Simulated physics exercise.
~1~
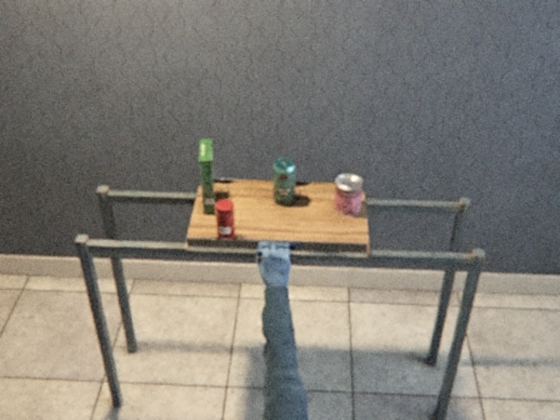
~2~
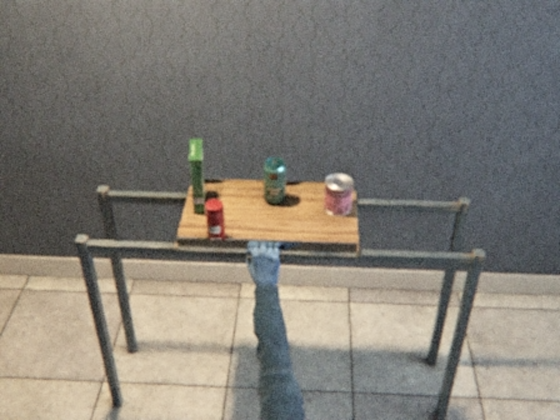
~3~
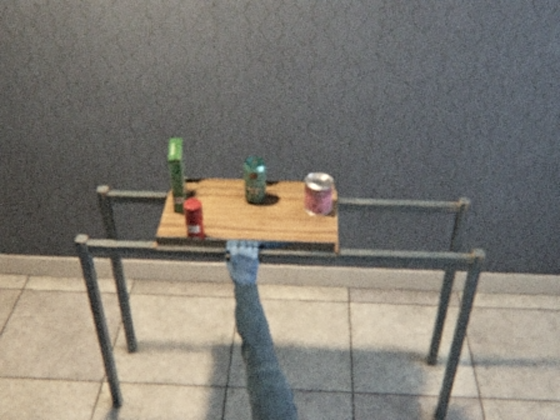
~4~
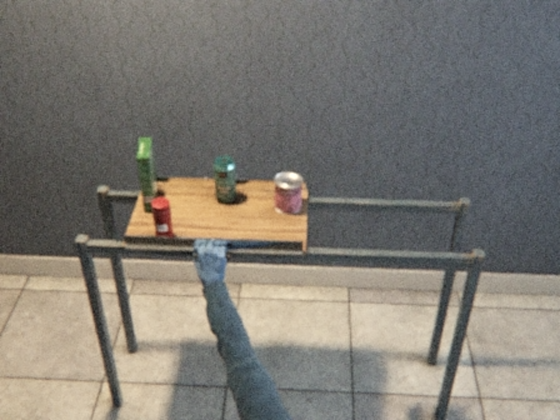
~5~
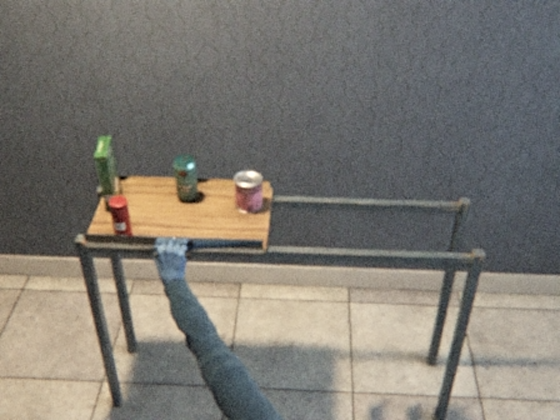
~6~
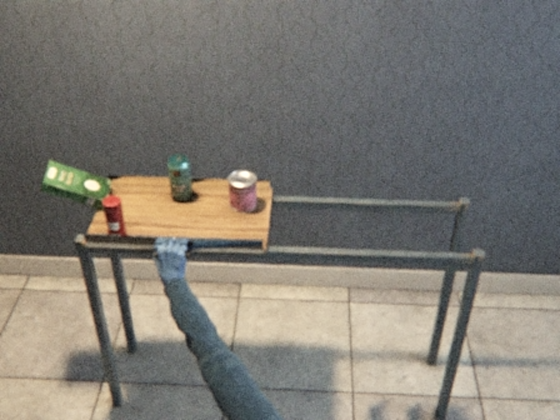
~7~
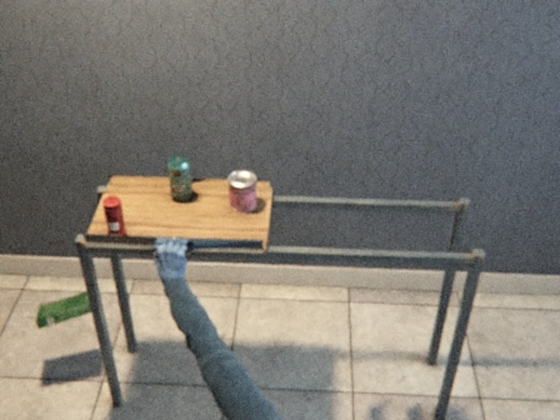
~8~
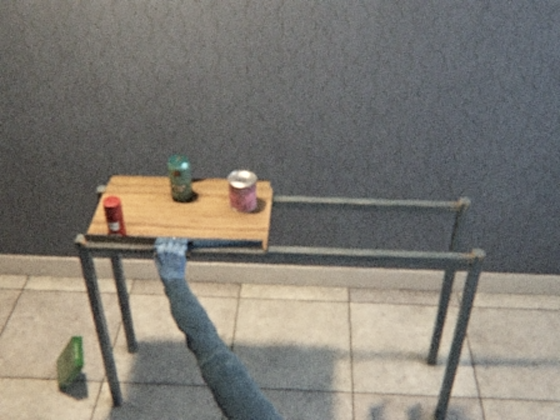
In a room with a dark textured wall and a pale tiled floor, a wooden tray rests across a metal frame, carrying a tall green packet, a red shaker, a turquoise can and a pink tin. A gloved hand at the front edge moves the tray to the left, faster as it goes. The tray stops abruptly at the left end of the frame, and the green packet tips over the left edge. It drops to the floor while the other items shift slightly left. The packet ends up leaning on the tiles, with the remaining three still on the tray.
